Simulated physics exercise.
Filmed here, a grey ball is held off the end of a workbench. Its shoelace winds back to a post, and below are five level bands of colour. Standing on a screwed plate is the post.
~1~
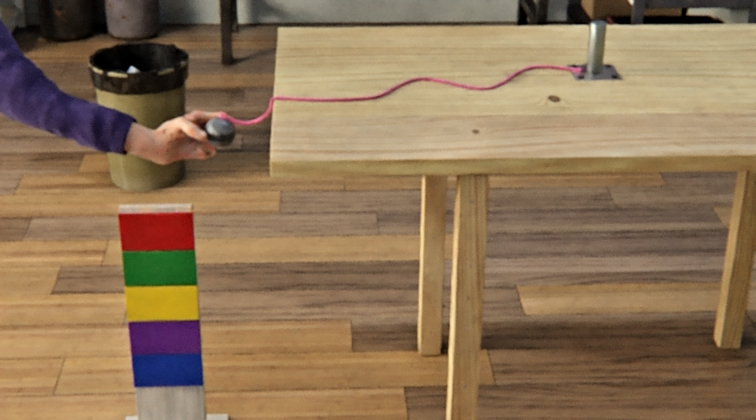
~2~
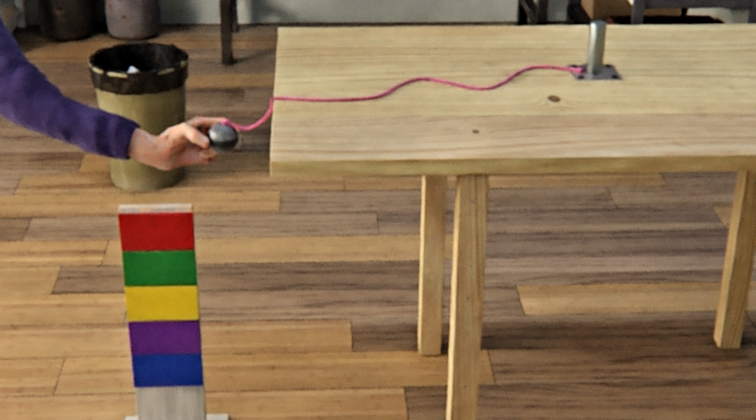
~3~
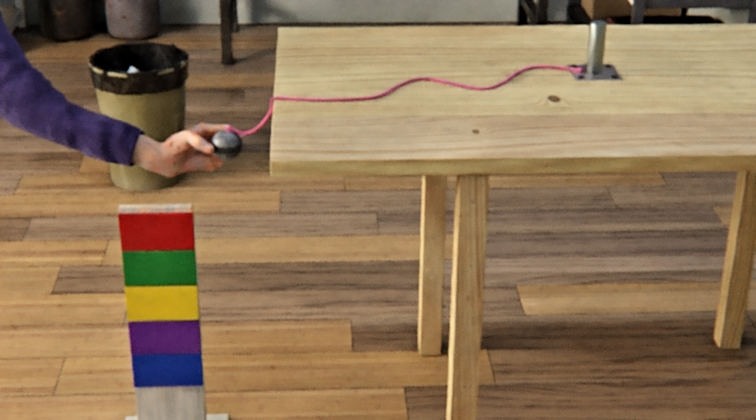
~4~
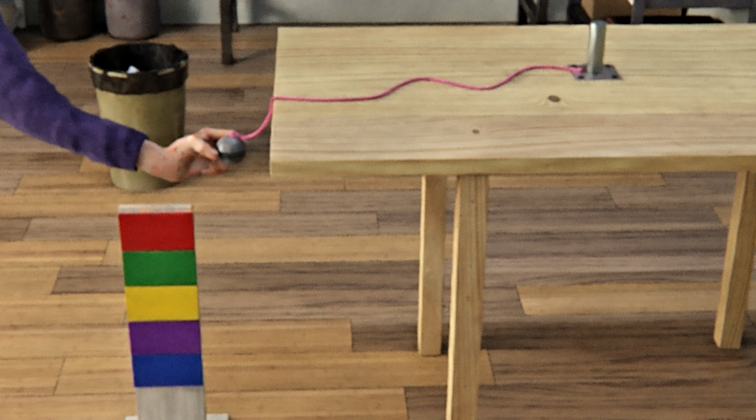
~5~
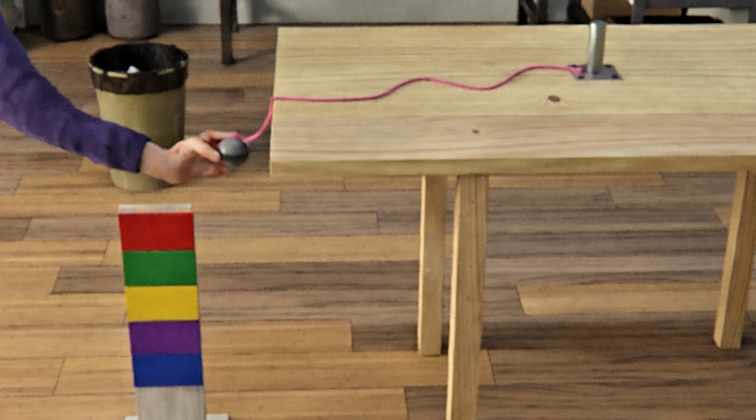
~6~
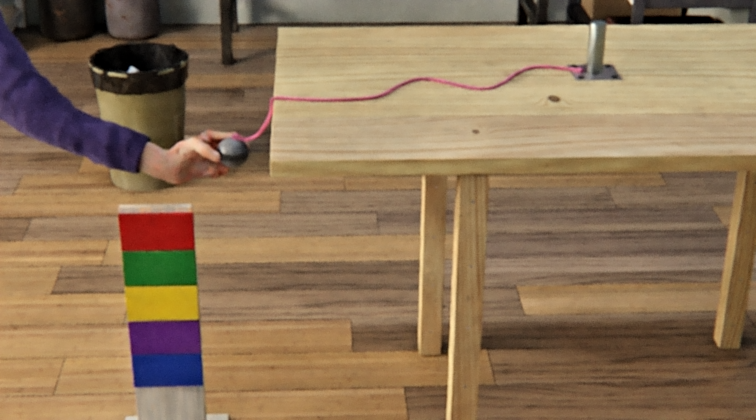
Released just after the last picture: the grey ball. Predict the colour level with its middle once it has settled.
I would say red.
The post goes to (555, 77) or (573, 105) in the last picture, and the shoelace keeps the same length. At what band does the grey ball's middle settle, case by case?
Try one - green; try two - green.
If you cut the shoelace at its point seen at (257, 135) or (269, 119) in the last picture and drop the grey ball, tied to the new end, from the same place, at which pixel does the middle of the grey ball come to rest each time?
First try near (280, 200), second near (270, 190).
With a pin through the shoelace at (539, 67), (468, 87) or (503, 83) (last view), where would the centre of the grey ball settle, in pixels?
Estimated spots in sequence: (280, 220), (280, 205), (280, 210).
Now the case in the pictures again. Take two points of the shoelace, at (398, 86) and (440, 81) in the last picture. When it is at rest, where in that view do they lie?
End points: Roughly (352, 88); roughly (403, 84).
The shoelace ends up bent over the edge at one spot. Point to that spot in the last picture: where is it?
Roughly (335, 100).
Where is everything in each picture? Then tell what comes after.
The first frame shows grey ball (220, 132); red (157, 233); green (159, 269); yellow (162, 304); purple (165, 338); blue (167, 371).
The second frame shows grey ball (223, 138); shoelace through (546, 67) (501, 84) (428, 79) (374, 97) (294, 99).
The third frame shows grey ball (227, 145).
The fourth frame shows grey ball (231, 150); shoelace through (546, 67) (501, 84) (428, 79) (374, 97) (294, 99).
The fifth frame shows grey ball (233, 152).
The sixth frame shows grey ball (233, 152); shoelace through (546, 67) (501, 84) (428, 79) (374, 97) (294, 99).
Soon after, ball near (281, 227); level with red.
After that, ball near (256, 229); level with red.
In the end, ball near (279, 230); level with red. Its middle rests at the red band.
